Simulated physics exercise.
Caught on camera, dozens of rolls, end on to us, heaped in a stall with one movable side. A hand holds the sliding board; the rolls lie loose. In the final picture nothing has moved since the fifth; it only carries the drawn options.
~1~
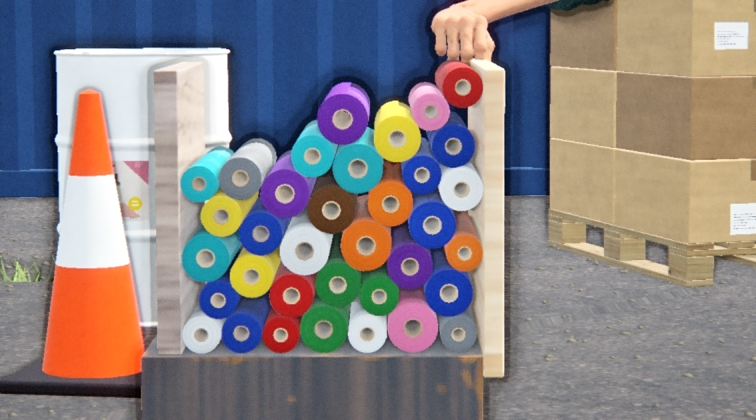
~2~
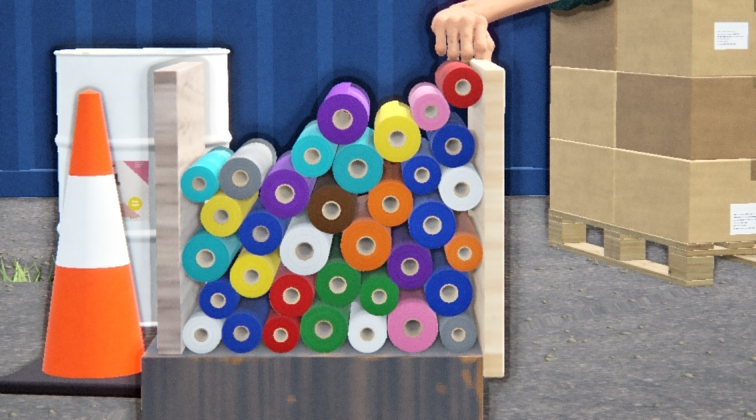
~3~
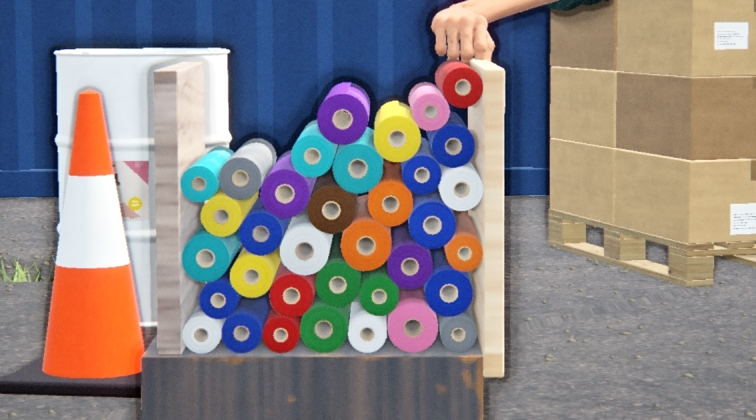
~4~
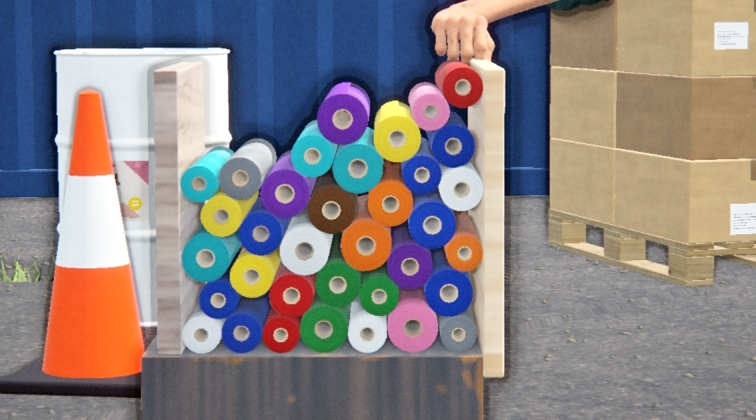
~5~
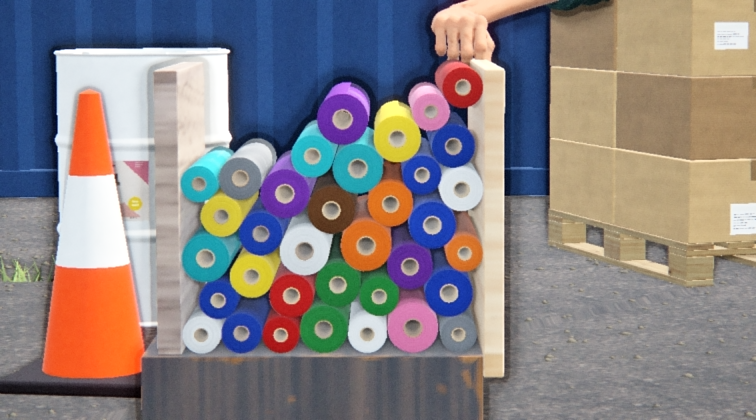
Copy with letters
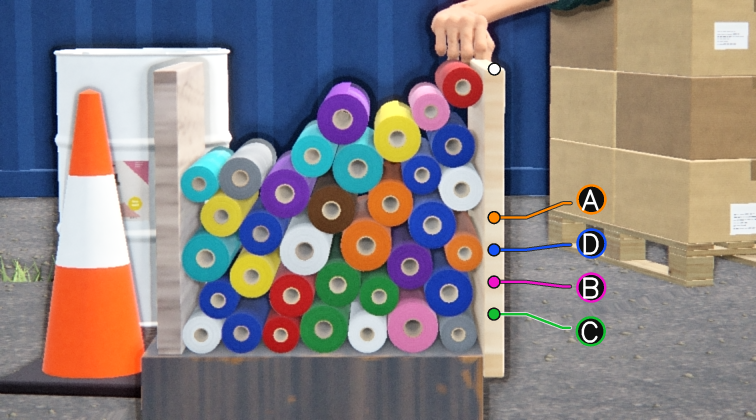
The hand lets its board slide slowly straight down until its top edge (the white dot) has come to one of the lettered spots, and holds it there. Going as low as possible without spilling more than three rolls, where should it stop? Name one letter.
Lower it to A and no more.
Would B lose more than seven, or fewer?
More than seven.
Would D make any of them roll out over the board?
Yes, at D.
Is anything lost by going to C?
Yes, at C.
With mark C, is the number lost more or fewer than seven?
More than seven.
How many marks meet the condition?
One of them.
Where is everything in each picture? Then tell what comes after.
The first picture shows a white roll (201, 335); a pink roll (413, 327); a red roll (292, 296).
The second picture shows a red roll (292, 296); a blue roll (432, 225).
The third picture shows a turquoise roll (206, 258); a turquoise roll (358, 168).
The fourth picture shows a grey roll (240, 178); side board (484, 205).
The fifth picture shows a white roll (201, 335); a pink roll (413, 327); a red roll (292, 296).
On the copy, A at (494, 217); B at (494, 282); C at (494, 314); D at (494, 249); the white dot at (494, 69).
On A. First, top of the board (484, 136).
Then, top of the board (484, 213).
Finally, top of the board (484, 217), three out over the board.
By contrast, B more than three out over the board; C more than three out over the board; D more than three out over the board.
